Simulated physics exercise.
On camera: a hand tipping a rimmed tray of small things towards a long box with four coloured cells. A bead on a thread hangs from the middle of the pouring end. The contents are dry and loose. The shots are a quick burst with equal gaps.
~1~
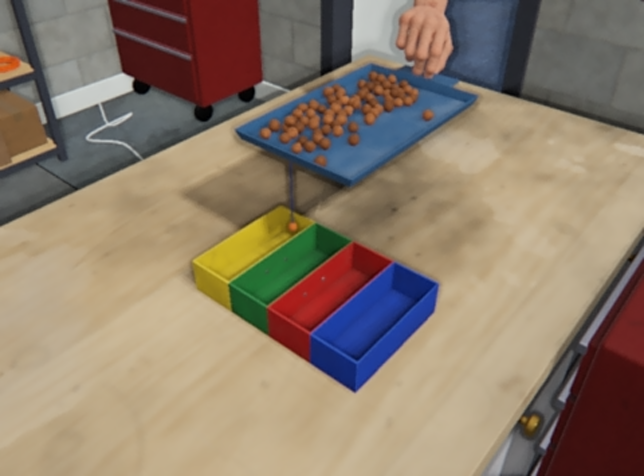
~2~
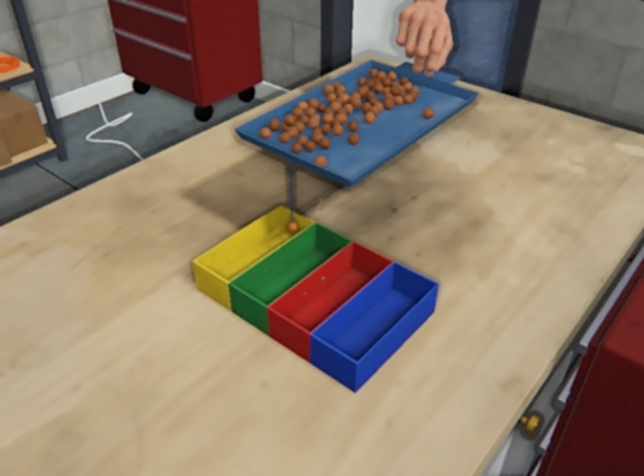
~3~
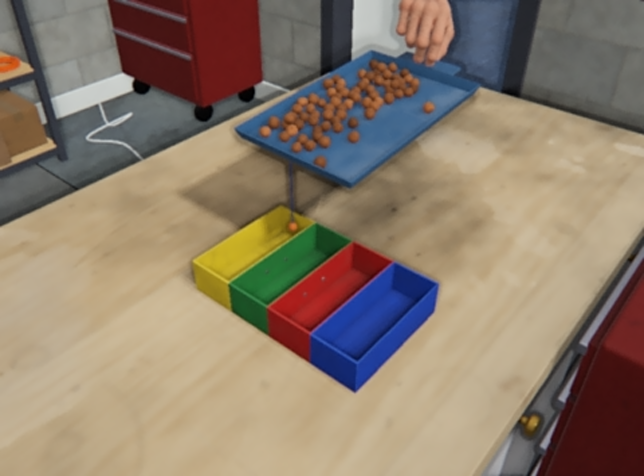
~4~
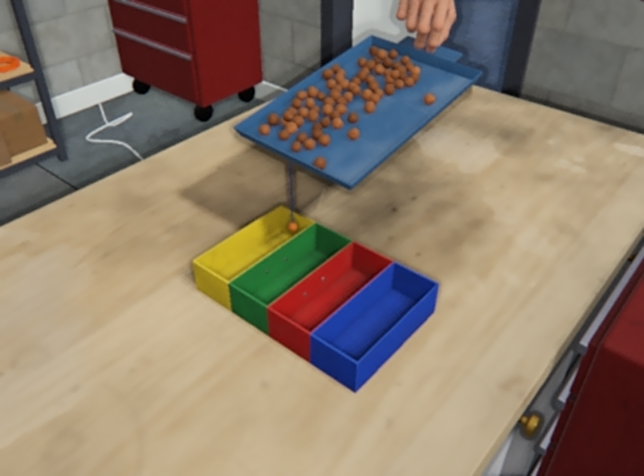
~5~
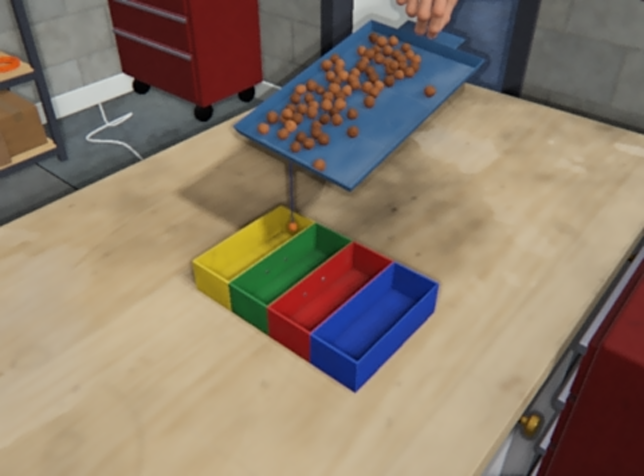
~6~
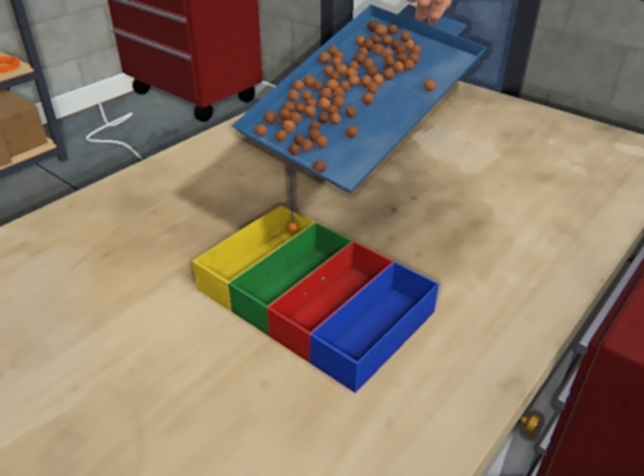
A hand raised the far end of a blue tray of hazelnuts, tilting it steadily more toward a box with yellow, green, red and blue cells, and some of the nuts began to shift.
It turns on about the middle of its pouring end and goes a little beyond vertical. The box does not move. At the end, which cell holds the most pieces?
The red one ends fullest.
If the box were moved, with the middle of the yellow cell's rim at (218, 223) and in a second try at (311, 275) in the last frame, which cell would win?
In turn: Blue; the cell in yellow.
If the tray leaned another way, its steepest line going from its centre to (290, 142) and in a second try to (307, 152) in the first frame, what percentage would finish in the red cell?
Near 0 % and 10 %.
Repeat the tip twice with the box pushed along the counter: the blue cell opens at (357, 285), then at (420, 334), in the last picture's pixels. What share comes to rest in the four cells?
About 100 and 100 per cent.
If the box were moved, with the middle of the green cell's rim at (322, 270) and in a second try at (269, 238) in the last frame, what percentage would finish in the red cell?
Near 20 % and 40 %.
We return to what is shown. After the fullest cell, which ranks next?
Next in line is the cell in green.
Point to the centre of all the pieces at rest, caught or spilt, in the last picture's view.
At about (312, 307).
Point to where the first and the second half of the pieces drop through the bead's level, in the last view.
Early half (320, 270), late half (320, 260).
Soon after the last picture, tray tipped steeply; about half on the tray; about a quarter in the red cell; a small part in the green cell; a stray few in the blue cell; about a quarter falling or outside the box.
A little later, tray tipped past a quarter turn; about half in the red cell; about a third in the green cell; a small part in the blue cell; a stray few in the yellow cell.
Later still, tray tipped past a quarter turn; about half in the red cell; about a third in the green cell; a small part in the blue cell; a stray few in the yellow cell.
At rest, tray tipped past a quarter turn; about half in the red cell; about a third in the green cell; a small part in the blue cell; a stray few in the yellow cell.
